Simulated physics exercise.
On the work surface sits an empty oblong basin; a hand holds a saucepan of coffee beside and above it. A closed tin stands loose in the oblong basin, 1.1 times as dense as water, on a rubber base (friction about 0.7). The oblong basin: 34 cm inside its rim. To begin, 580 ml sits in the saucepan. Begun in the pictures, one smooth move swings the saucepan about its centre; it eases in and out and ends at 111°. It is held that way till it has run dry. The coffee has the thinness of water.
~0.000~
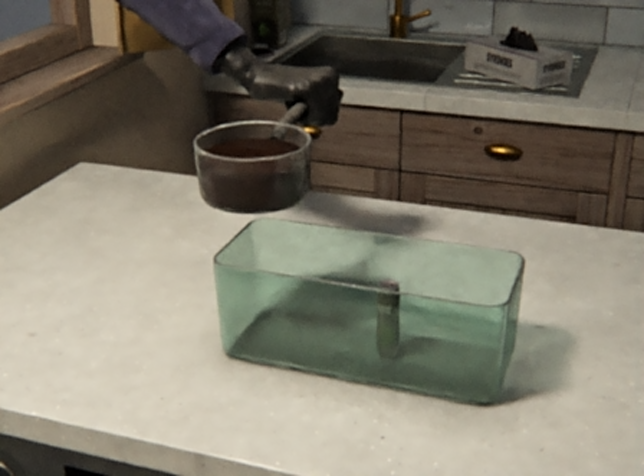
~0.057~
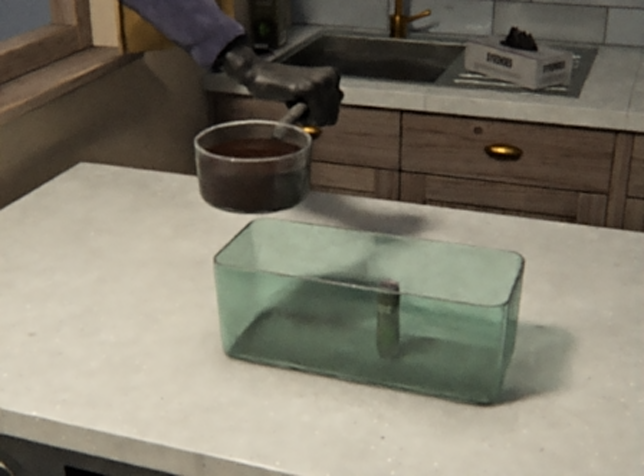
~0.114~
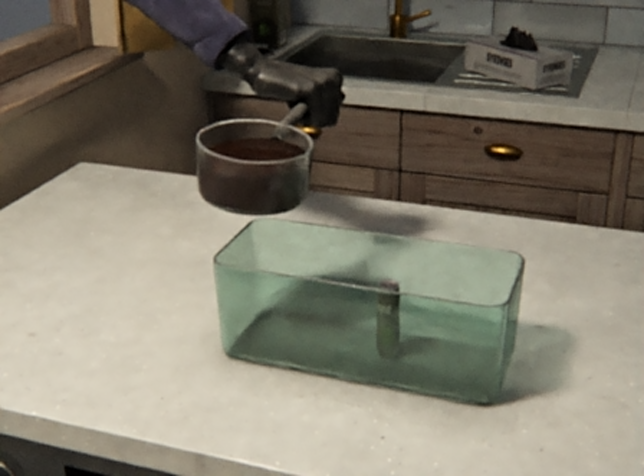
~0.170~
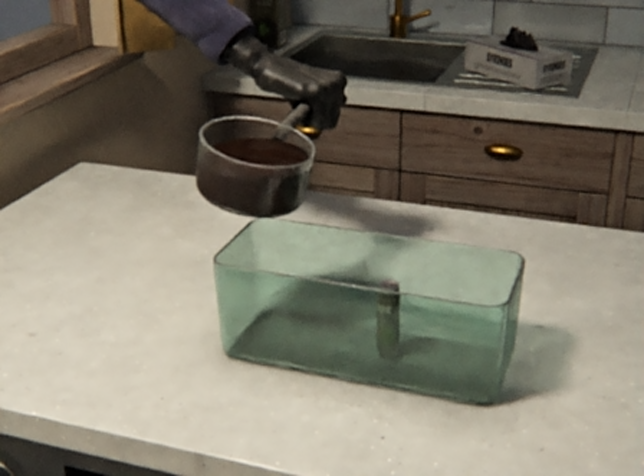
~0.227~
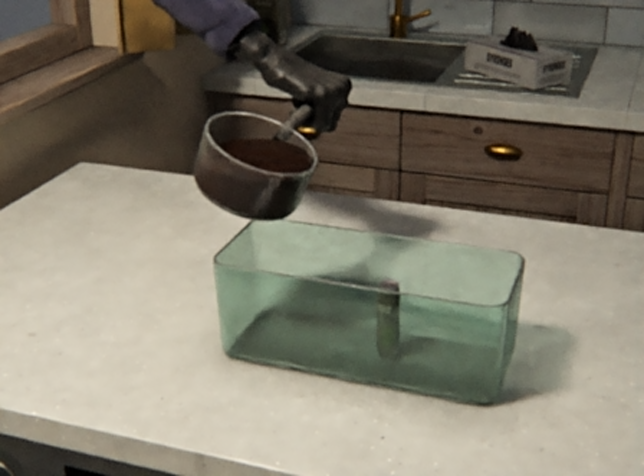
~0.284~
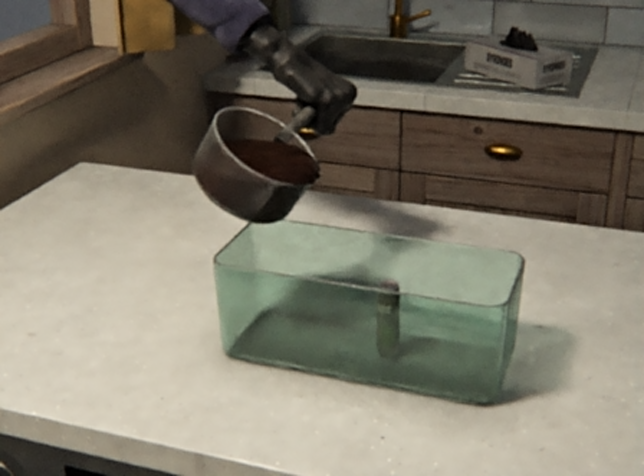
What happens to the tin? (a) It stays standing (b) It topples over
Answer: A.
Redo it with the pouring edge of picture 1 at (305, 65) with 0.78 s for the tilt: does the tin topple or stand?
Result: Tin tipped over.
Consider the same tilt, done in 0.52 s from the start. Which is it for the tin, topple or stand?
After the tilt, the tin is still standing.
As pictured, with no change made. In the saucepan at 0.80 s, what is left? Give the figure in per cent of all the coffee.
Around 3 in a hundred is still there.
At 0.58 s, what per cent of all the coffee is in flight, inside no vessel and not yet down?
Roughly 26 %.
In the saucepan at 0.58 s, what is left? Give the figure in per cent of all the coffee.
Remaining: Near 24 % of the total.
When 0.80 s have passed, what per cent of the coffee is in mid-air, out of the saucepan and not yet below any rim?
I'd say some 3 per cent is in the air.
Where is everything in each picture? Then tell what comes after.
It leans 0°; its right rim is at (306, 147); the coffee meets the walls at (207, 148) and (306, 160); the oblong basin's rim runs from (233, 240) to (516, 282); the tin's top is at (389, 288), in the first picture.
It leans 1°; its right rim is at (307, 149); the coffee meets the walls at (207, 148) and (307, 160), in the second picture.
It leans 6°; its right rim is at (309, 153); the coffee meets the walls at (208, 148) and (307, 162), in the third picture.
It leans 13°; its right rim is at (311, 160); the coffee meets the walls at (208, 148) and (309, 163), in the fourth picture.
It leans 22°; its right rim is at (312, 170); the coffee meets the walls at (208, 148) and (313, 165), in the fifth picture.
It leans 33°; its right rim is at (312, 181); the coffee meets the walls at (206, 147) and (314, 172); 3 per cent is over the edge, in the sixth picture.
After 0.58 s the tilt is 94° and 25 per cent is still to pour; the tin stands where it began.
After 0.80 s the tilt is 111° and 3 per cent is still to pour; the tin stands where it began.
After 1.03 s the tilt is 111° and 0 per cent is still to pour; the tin stands where it began.
After 1.28 s the tilt is 111° and 0 per cent is still to pour; the tin stands where it began.
In the end the tin stands where it began.
